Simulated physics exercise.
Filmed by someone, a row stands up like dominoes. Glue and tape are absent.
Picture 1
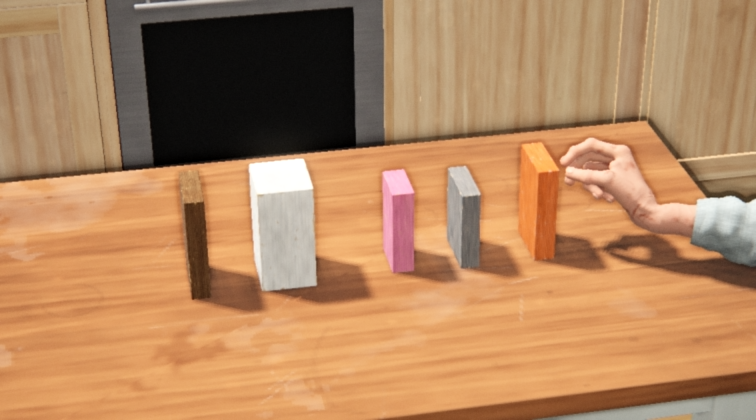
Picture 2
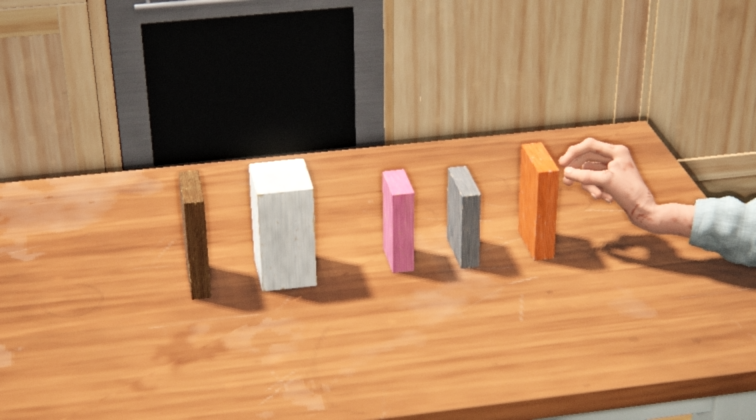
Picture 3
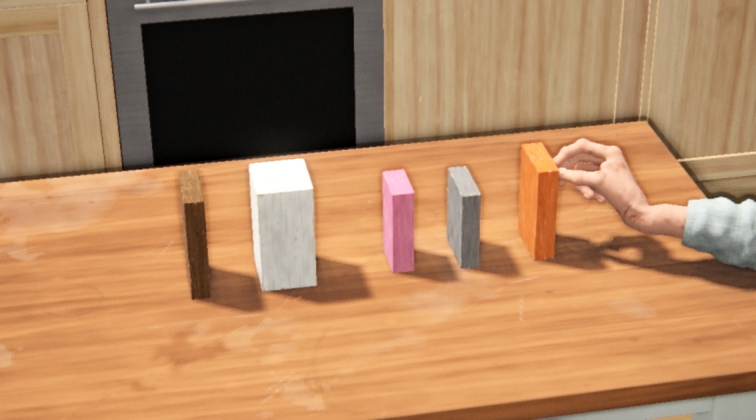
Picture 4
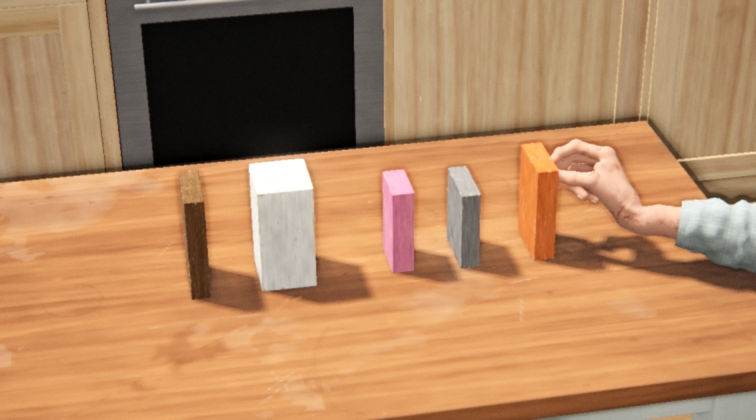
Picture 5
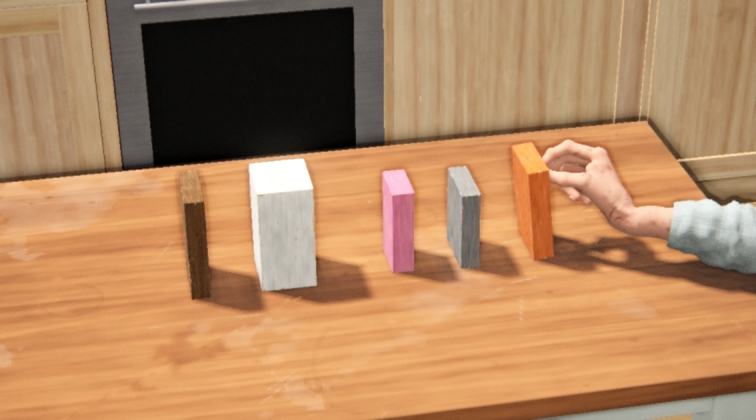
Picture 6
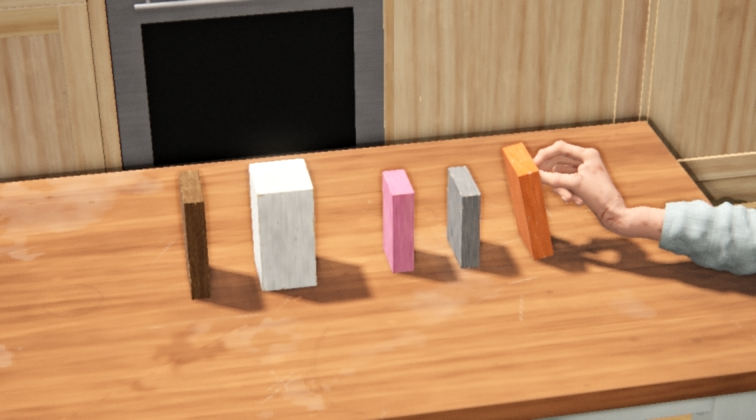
On a wooden counter, a hand reaches left and tilts the upright orange board leftward.
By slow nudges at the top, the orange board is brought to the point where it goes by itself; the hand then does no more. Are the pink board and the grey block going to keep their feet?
The pink board is going to tip; the grey block is going to tip.
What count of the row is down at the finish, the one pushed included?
Total: 3.
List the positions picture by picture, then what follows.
In the first frame, pink board (398, 222); grey block (464, 218).
In the second frame, white block (283, 225).
In the third frame, white block (283, 225).
In the fourth frame, white block (283, 225).
In the fifth frame, orange board 6° over; white block (283, 225).
In the sixth frame, orange board 11° over; pink board (398, 222); grey block (464, 218).
Then, 0.40 s on from there, orange board 58° over; grey block turned 34° from how it was put near (439, 221).
Then, 0.60 s on from there, orange board 73° over; pink board turned 66° from how it was put near (351, 241); grey block turned 68° from how it was put near (418, 237).
In the end, toppled on the table, grey block and pink board; white block unmoved. At the end, from the last picture's camera, pink board near (348, 247), grey block near (416, 238).
